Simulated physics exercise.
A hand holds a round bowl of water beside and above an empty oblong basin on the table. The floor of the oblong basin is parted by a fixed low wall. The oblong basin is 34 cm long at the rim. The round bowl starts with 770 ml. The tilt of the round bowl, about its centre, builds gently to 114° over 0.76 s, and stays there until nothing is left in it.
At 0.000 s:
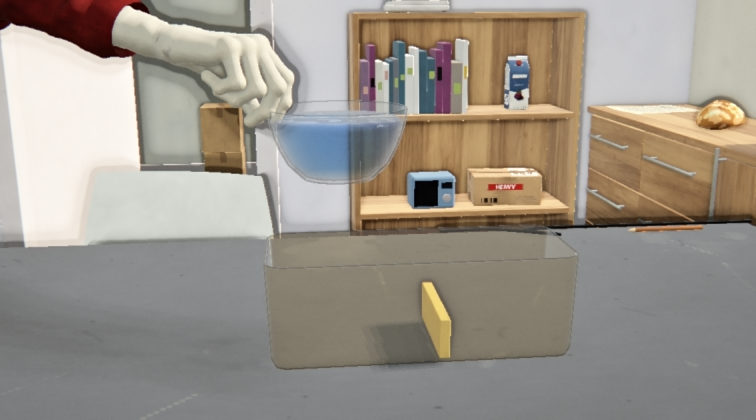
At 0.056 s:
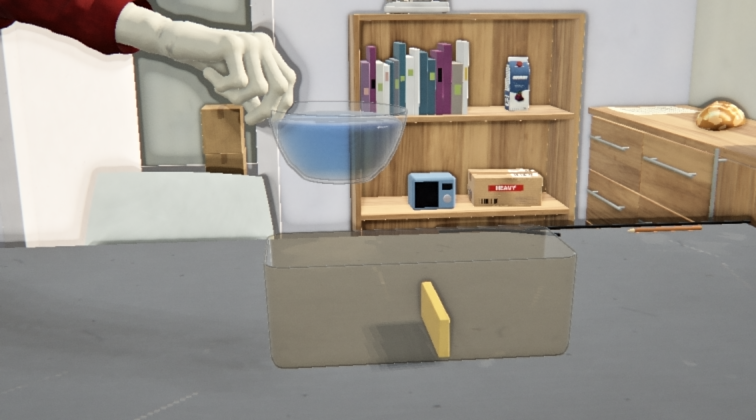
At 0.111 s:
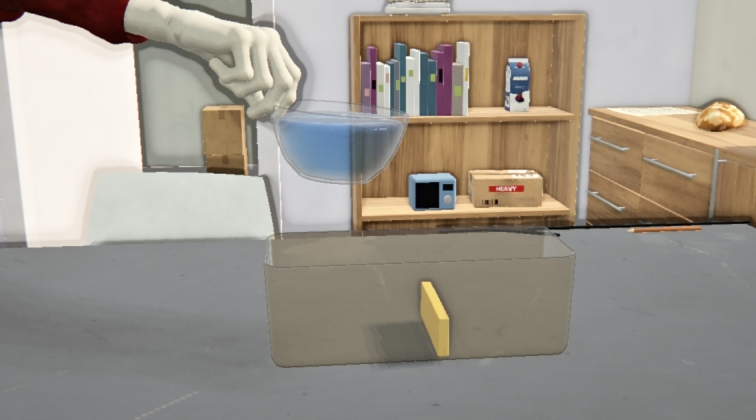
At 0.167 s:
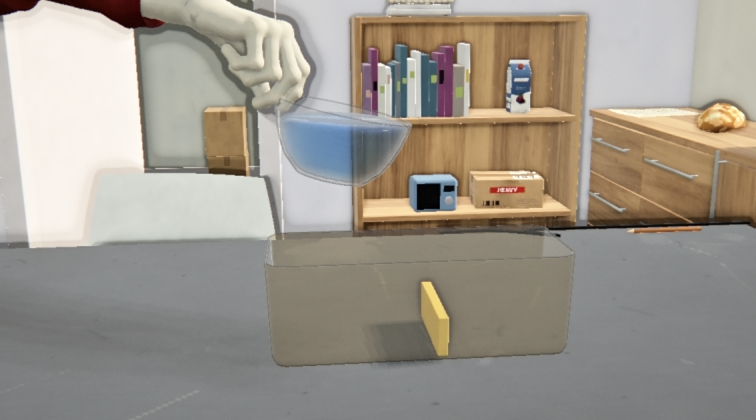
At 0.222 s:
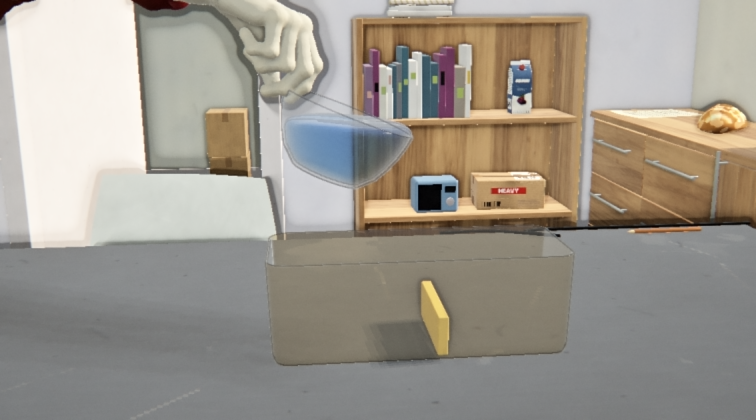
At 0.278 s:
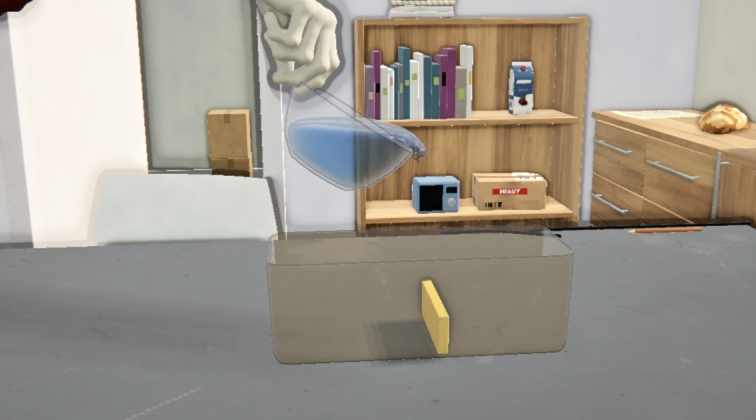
Hand tilting a clear round bowl of blue water gradually rightward above an empty oblong basin on a grey table.
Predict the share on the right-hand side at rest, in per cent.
Roughly 63 per cent is past the wall.
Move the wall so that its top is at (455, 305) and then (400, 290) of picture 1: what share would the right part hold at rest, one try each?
In turn about 40 and 90 per cent.
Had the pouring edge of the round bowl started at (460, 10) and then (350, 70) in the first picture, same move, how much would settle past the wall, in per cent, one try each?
First 75, then 15 per cent.
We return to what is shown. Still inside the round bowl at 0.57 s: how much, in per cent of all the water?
About 12 per cent.
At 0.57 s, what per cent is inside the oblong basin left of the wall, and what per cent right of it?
Left about 9, right about 54.
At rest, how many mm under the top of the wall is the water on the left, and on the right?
Left about 34 mm, right about 20 mm.
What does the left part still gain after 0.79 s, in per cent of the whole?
Some 1 per cent.
After 0.57 s the tilt is 98° and 12 per cent is still to pour, 9 is left of the wall and 53 right of it.
After 0.79 s the tilt is 114° and 0 per cent is still to pour, 35 is left of the wall and 62 right of it.
After 1.01 s the tilt is 114° and 0 per cent is still to pour, 35 is left of the wall and 63 right of it.
After 1.26 s the tilt is 114° and 0 per cent is still to pour, 36 is left of the wall and 63 right of it.
In the end 36 per cent lies left of the wall, 63 right of it and 1 outside.
